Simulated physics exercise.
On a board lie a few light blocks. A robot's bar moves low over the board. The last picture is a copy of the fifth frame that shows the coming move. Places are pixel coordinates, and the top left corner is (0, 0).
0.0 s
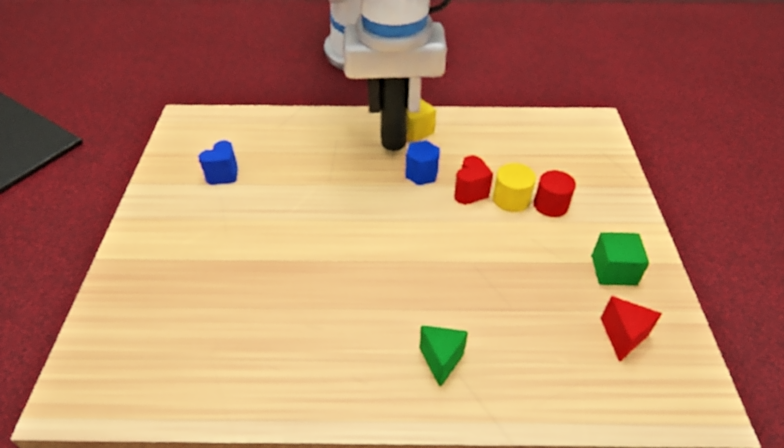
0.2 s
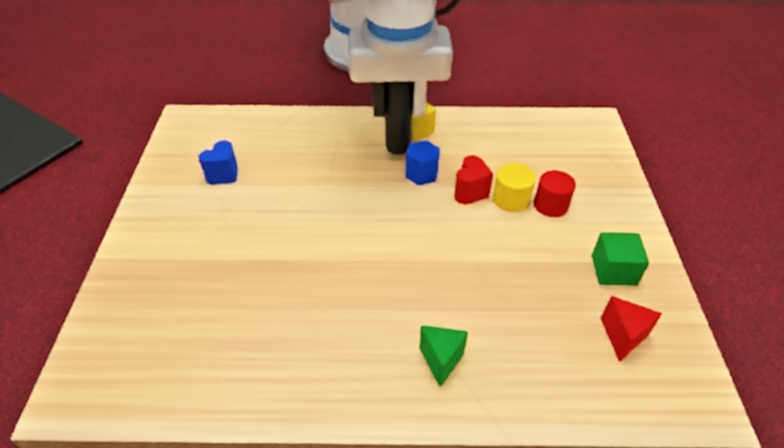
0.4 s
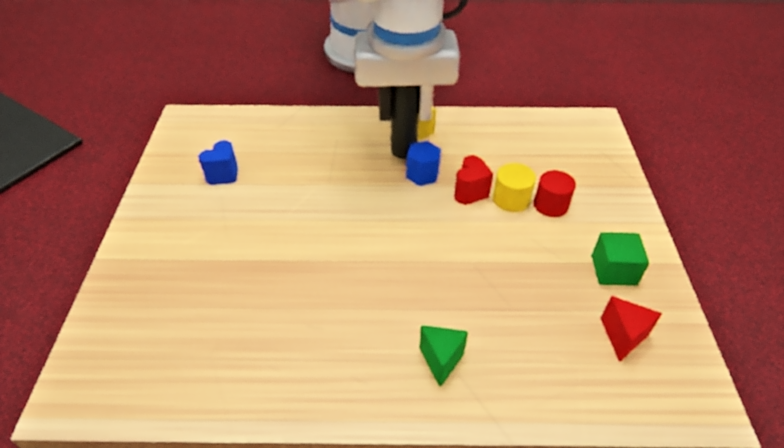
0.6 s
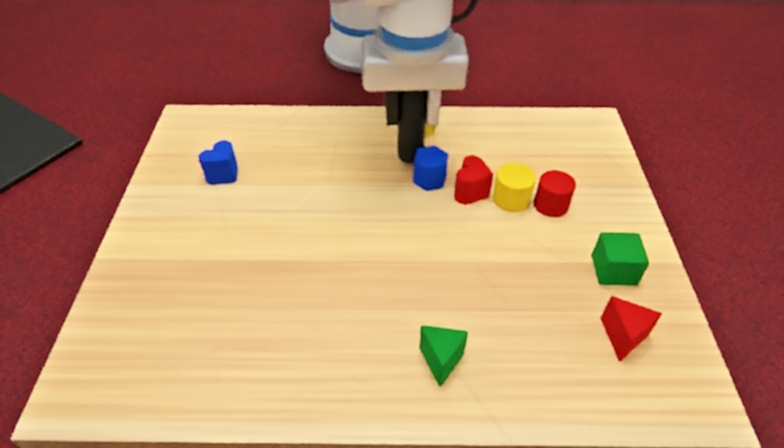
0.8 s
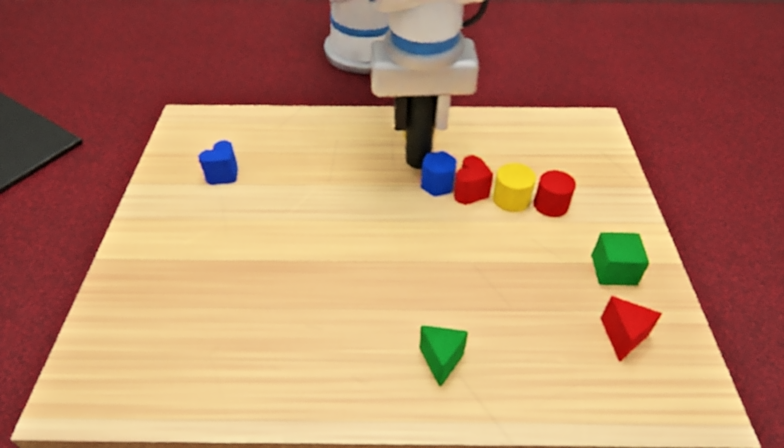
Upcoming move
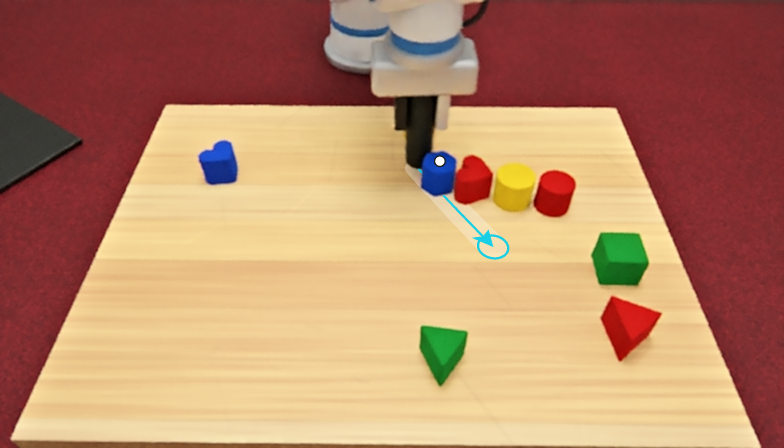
On a wooden board scattered with small colored blocks, a robot's dark bar moved slightly right and toward the viewer, then pushed the blue six-sided block a short way toward the red heart-shaped one.
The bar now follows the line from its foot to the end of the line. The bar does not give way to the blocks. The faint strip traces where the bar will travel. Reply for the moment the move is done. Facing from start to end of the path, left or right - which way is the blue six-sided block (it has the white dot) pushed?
To the path's right.
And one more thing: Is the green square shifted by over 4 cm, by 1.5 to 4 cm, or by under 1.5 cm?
Final distance: Less than 1.5 cm.
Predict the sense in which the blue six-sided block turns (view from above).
Spin direction: Clockwise.
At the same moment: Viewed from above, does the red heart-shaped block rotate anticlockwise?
My answer is yes.
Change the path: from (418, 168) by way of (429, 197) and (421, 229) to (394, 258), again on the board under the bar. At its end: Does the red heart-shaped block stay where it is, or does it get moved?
That block gets shifted.
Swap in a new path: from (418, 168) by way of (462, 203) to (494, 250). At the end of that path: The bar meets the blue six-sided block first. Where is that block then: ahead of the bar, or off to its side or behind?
The bar no longer has it in front.
Drawn move, from (418, 168) to (493, 247); the dot is on the blue six-sided block.
On the path given first. One third of the way, bar (442, 185); blue six-sided block (461, 189), turned 15° clockwise; red heart-shaped block (483, 174), turned 50° anticlockwise.
Two thirds of the way, bar (467, 211); blue six-sided block (486, 218), turned 25° clockwise; red heart-shaped block (483, 174), turned 50° anticlockwise.
At the end, bar (495, 239); blue six-sided block (507, 250), turned 55° clockwise; red heart-shaped block (483, 174), turned 50° anticlockwise; yellow round block still; green square still.
